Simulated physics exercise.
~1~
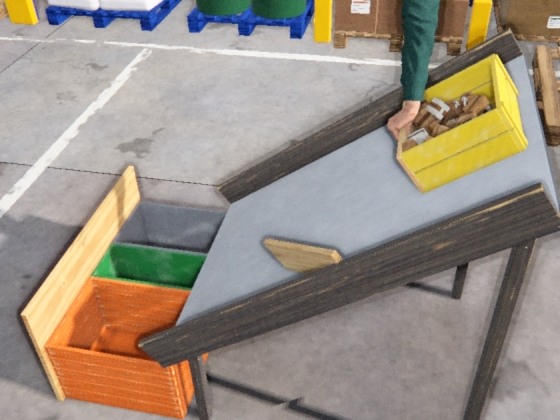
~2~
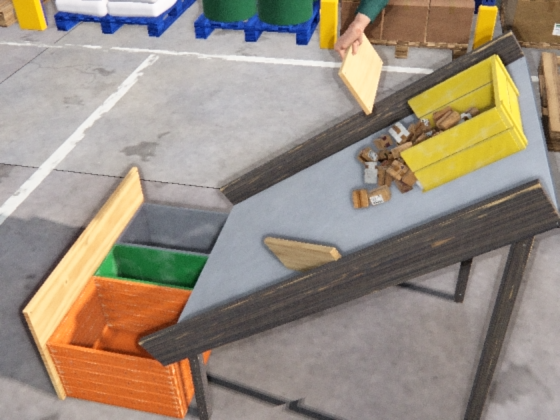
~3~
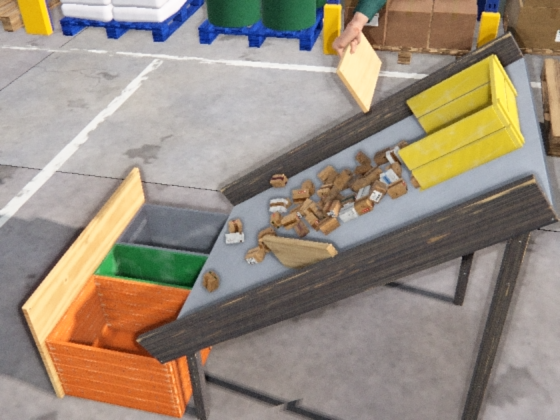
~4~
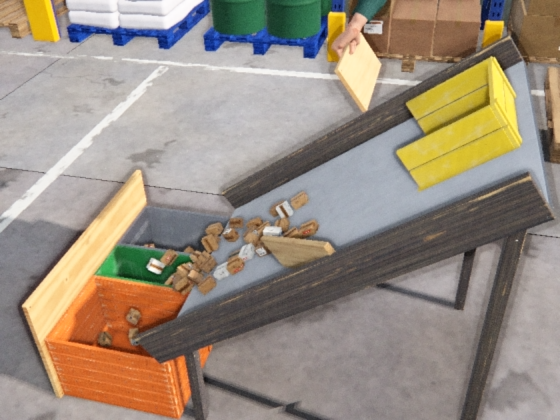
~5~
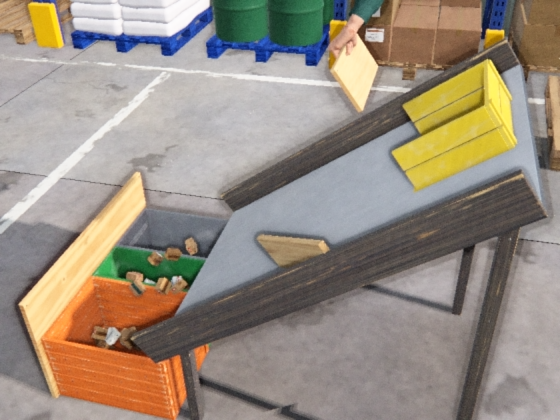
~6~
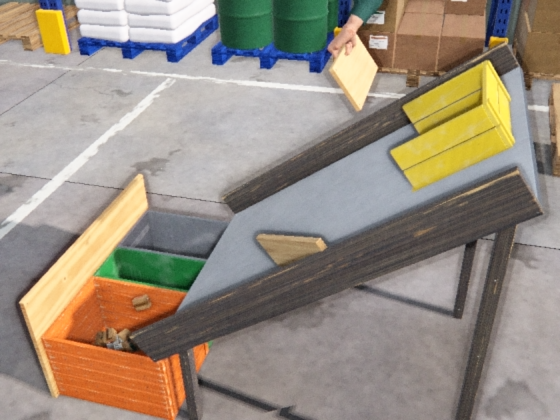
A green-sleeved arm reaches in at the top of a warehouse floor, its hand on the front of a yellow pen of small brown parcels atop a sloping grey table with dark side rails, seen from above. An orange tote, a green tote and a grey tub stand at the low left end beside a wooden board. The hand lifts a wooden panel away, and the parcels spill out and slide down past an angled board. They tumble over the edge into the containers. Finally the slope is bare, parcels show in the orange tote, and the hand still holds the panel.
